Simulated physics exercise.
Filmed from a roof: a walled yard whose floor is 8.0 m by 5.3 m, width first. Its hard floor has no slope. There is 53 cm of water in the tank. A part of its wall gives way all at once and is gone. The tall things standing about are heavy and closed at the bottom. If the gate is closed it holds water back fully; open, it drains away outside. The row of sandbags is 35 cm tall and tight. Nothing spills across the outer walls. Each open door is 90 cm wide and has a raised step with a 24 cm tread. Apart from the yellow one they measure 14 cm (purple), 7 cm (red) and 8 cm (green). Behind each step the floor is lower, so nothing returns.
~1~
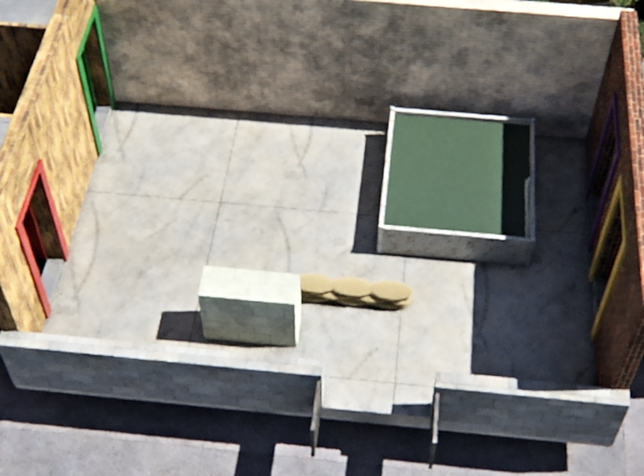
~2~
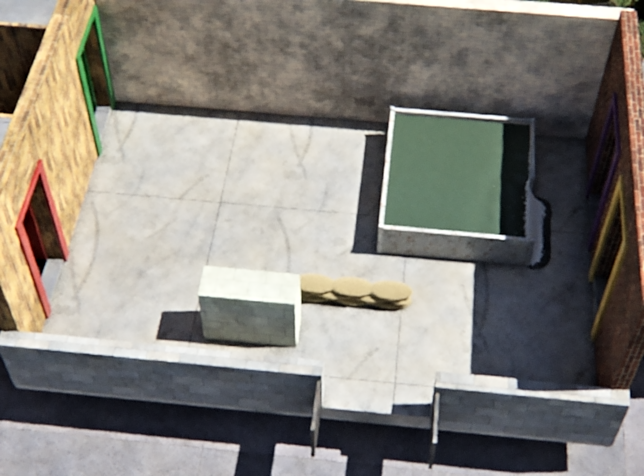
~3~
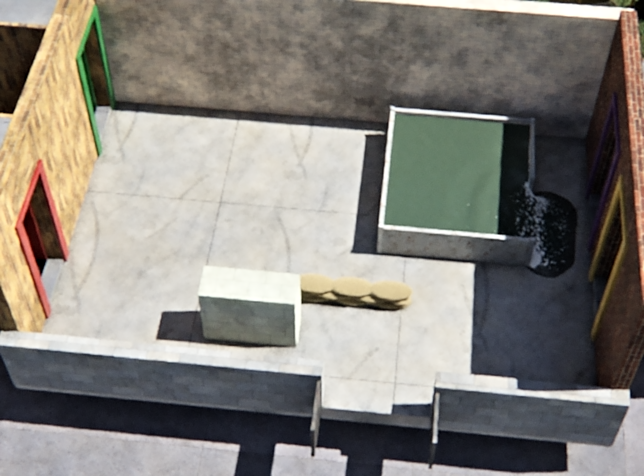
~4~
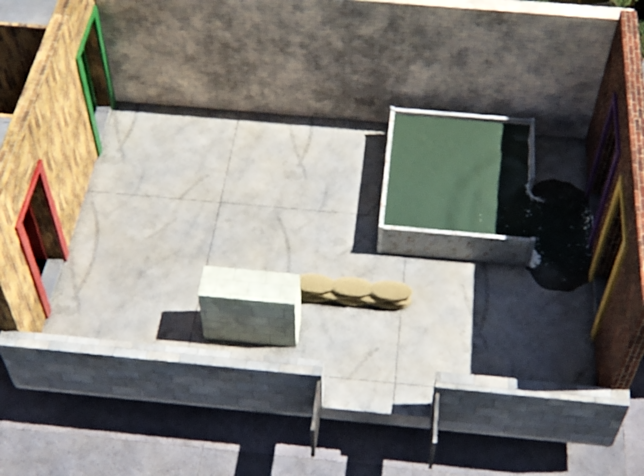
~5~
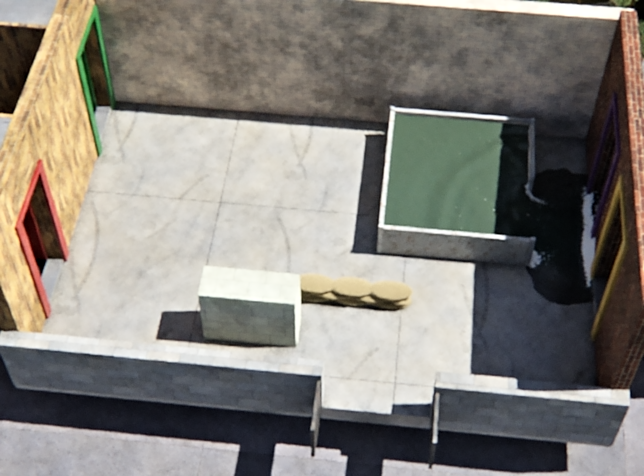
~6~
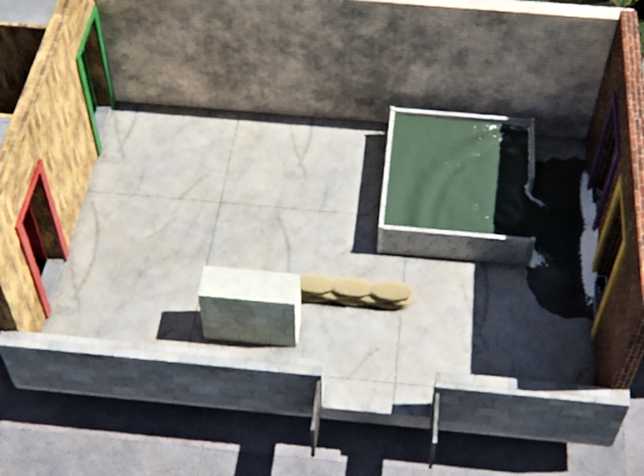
The clip opens on a walled yard seen from above, with a still tank of green water at the right and a pale block beside tan sacks. Part of the tank's right side gives way, and water pours through the gap, spreading dark across the floor until it is at the yellow door.
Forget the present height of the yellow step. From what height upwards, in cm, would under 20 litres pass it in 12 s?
Close to 16 cm is just enough.
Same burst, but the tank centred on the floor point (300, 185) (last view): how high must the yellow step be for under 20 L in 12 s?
Some 16 cm.
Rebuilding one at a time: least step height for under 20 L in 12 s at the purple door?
About 36 cm at purple.
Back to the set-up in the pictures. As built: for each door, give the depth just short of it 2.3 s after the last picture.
In cm: Purple 26, red 0, yellow 17, green 0.
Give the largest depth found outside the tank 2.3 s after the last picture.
Up to some 30 cm.
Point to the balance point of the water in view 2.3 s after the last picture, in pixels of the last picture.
Near (488, 230).
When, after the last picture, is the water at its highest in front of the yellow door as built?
At about 1.4 s.
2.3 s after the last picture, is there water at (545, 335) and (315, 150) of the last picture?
In turn: Flooded, not reached.
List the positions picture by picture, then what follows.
The first frame shows the tank at (459, 175) is whole and still, 53 cm deep; the yellow door at (607, 267) is dry.
In the second frame, the gap is at (527, 224), the front 0.3 m out at (547, 216); the back of the tank holds 53 cm.
In the third frame, the gap is at (527, 226), the front 0.7 m out at (570, 236); the back of the tank holds 53 cm.
In the fourth frame, the gap is at (527, 226), the front 1.0 m out at (588, 199); the back of the tank holds 53 cm.
In the fifth frame, water pours out at (527, 226) and has run 1.2 m, to (604, 236); about 10 cm deep outside, 53 cm at the back.
In the sixth frame, water pours out at (527, 226) and has run 1.3 m, to (587, 166); about 12 cm deep outside, 53 cm at the back; water is at the yellow door at (607, 267).
Then, 0.7 s after the last picture water covers 10 % of the floor, deepest (43 cm) near (587, 253); 19 cm at the yellow door, 0 litres in over its 19 cm step.
Then, 2.3 s after the last picture water covers 25 % of the floor, deepest (30 cm) near (587, 253); 17 cm at the yellow door, 9 litres in over its 19 cm step.
Then, 11.3 s after the last picture water covers 85 % of the floor, deepest (11 cm) near (582, 141); 7 cm at the yellow door, 10 litres in over its 19 cm step.
At the yellow door as built, the water peaked near 21 cm, 1.3 s after the last picture.
With a step of 12.5 cm, 45 litres would have come in within the 12 s; with 20 cm, 8 litres. So under 20 litres takes about 16 cm.
